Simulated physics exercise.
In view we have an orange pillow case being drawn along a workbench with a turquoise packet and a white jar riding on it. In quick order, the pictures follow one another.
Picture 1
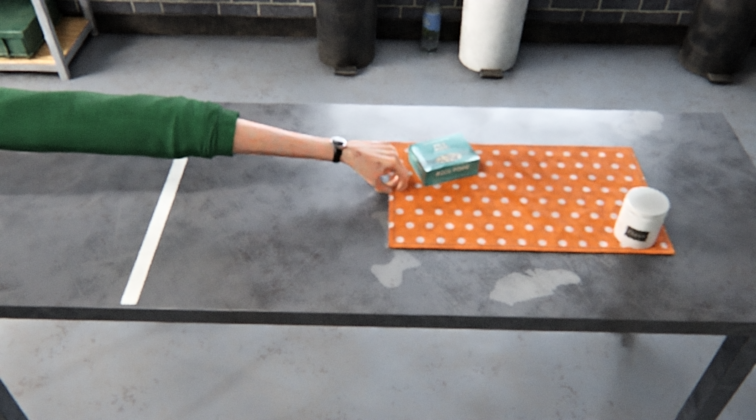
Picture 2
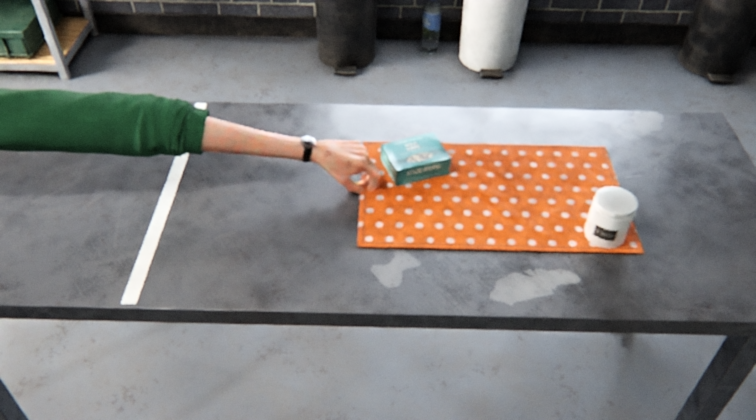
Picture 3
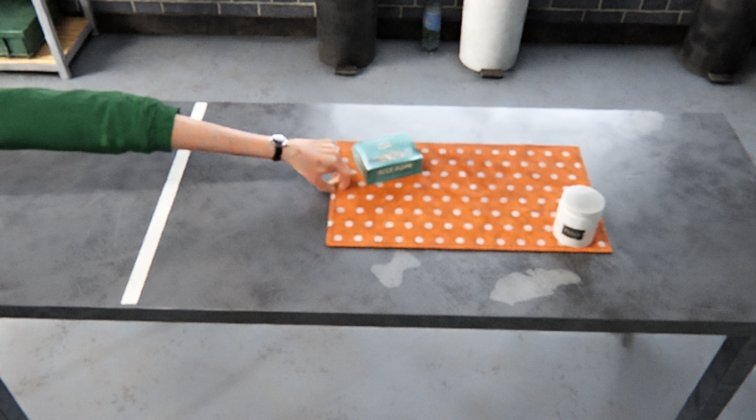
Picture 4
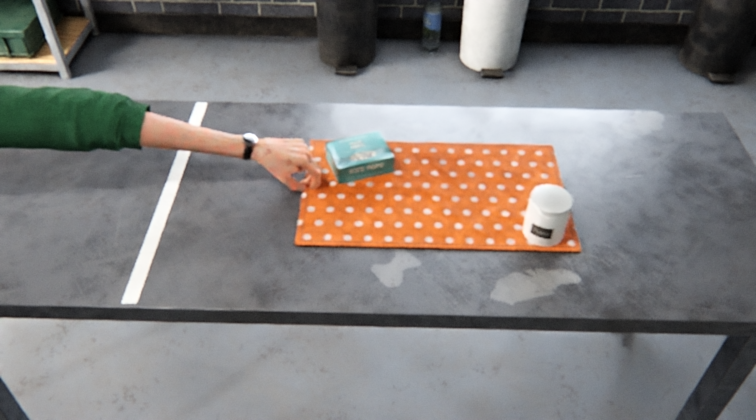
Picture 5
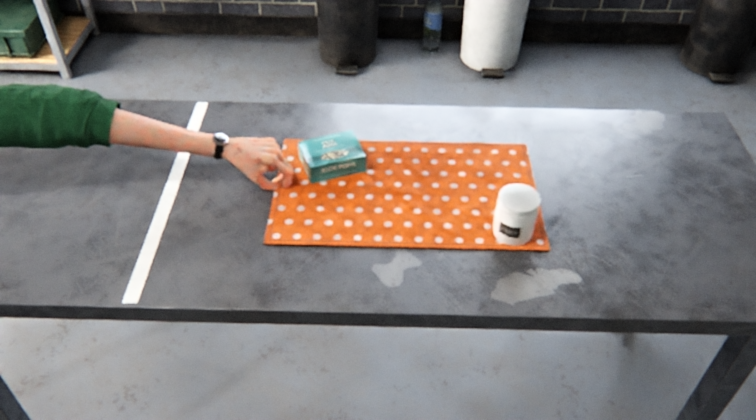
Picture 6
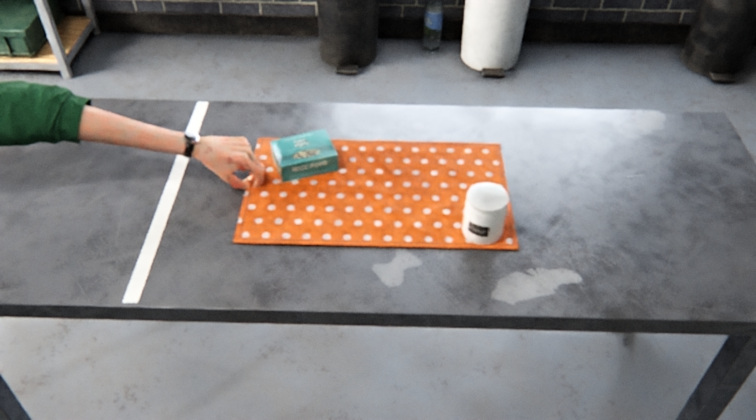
In the video, a hand in a green sleeve grips an orange polka-dot cloth on a dark table and pulls it steadily left toward a strip of white tape, carrying along the turquoise packet and white jar resting on it.
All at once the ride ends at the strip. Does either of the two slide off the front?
Turquoise packet: Yes, it slides off. White jar: No, it stays on.
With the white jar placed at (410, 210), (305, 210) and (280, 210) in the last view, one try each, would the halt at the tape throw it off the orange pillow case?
Attempt 1 - it survives the stop; attempt 2 - it gets flung off; attempt 3 - it gets flung off.
Then, 0.09 s past the final frame, hem short of the tape; turquoise packet on the cloth near (254, 154); white jar on the cloth near (428, 212).
Then, 0.20 s past the final frame, hem at the tape; turquoise packet on the cloth near (198, 153); white jar on the cloth near (364, 211).
When it is over, hem at the tape; turquoise packet ahead of the hem near (144, 153); white jar on the cloth near (307, 209). The turquoise packet leaves the cloth and the white jar stays on the cloth.
